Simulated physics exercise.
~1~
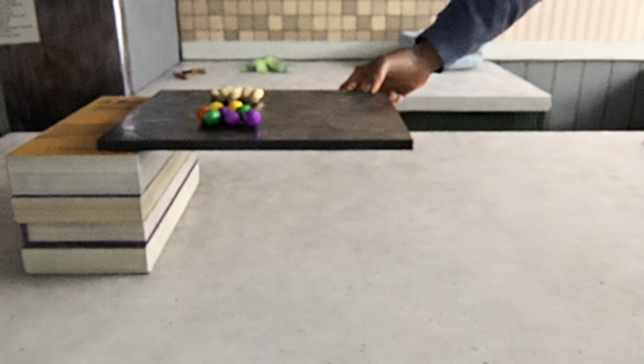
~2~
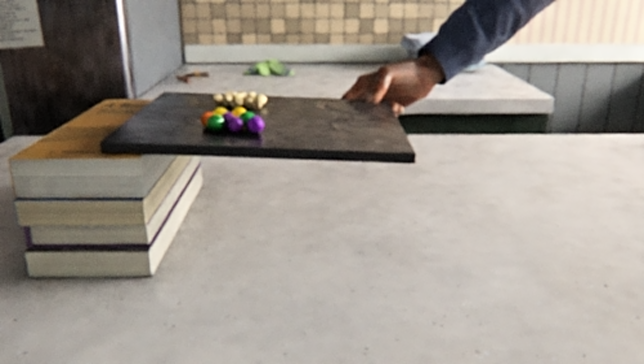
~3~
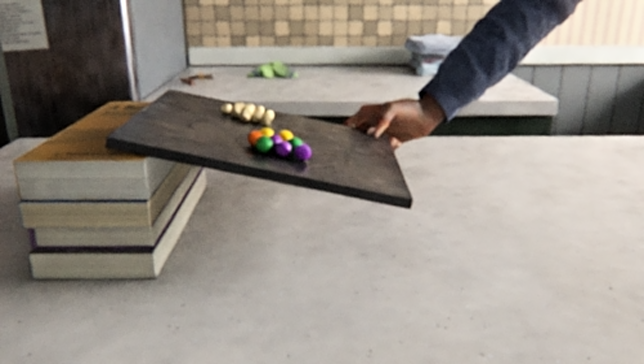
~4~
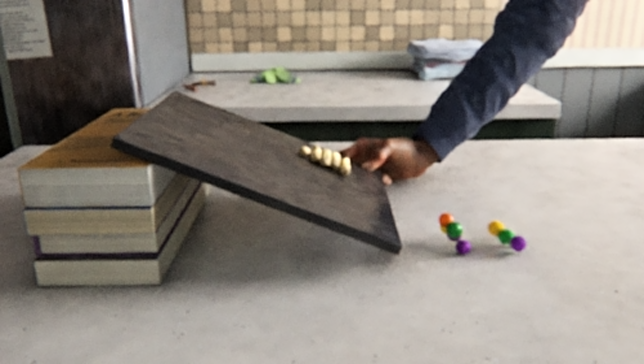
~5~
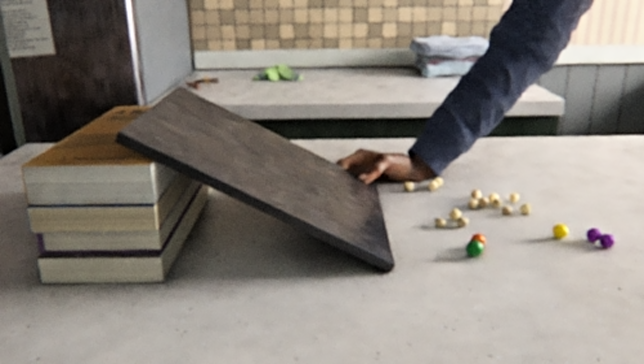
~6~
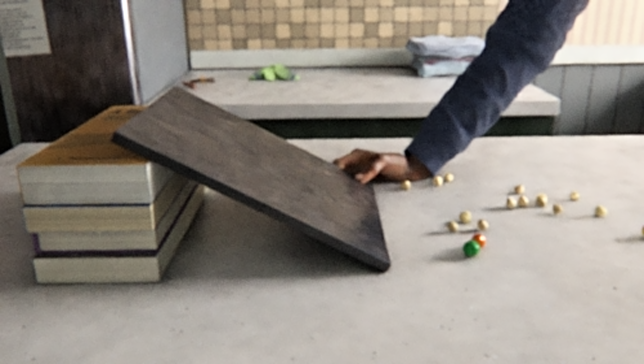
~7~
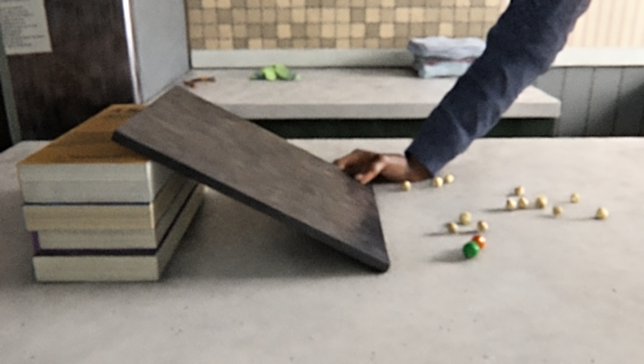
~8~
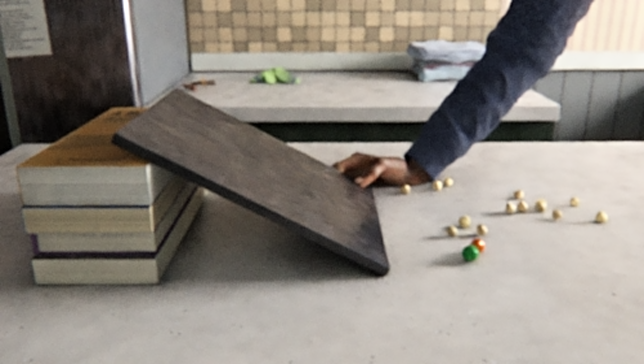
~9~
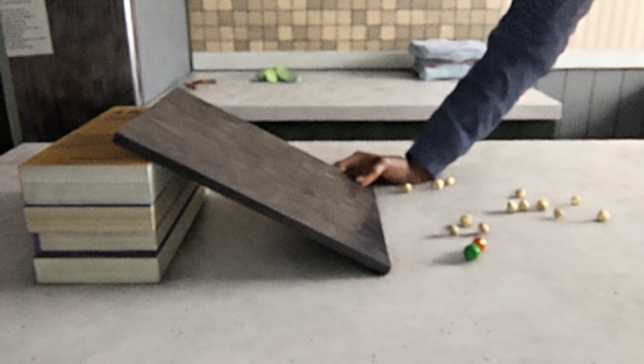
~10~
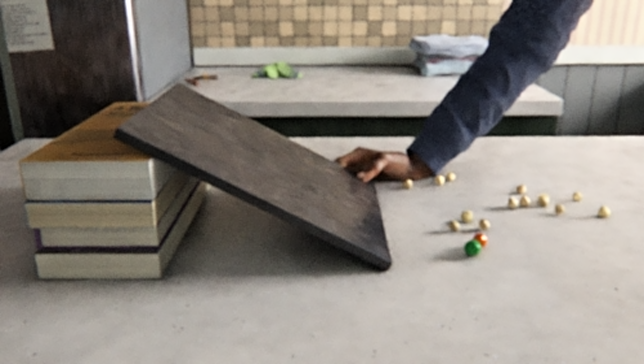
Hand lowering one end of a dark board propped on books, colourful balls rolling off first and farther than pale ones.
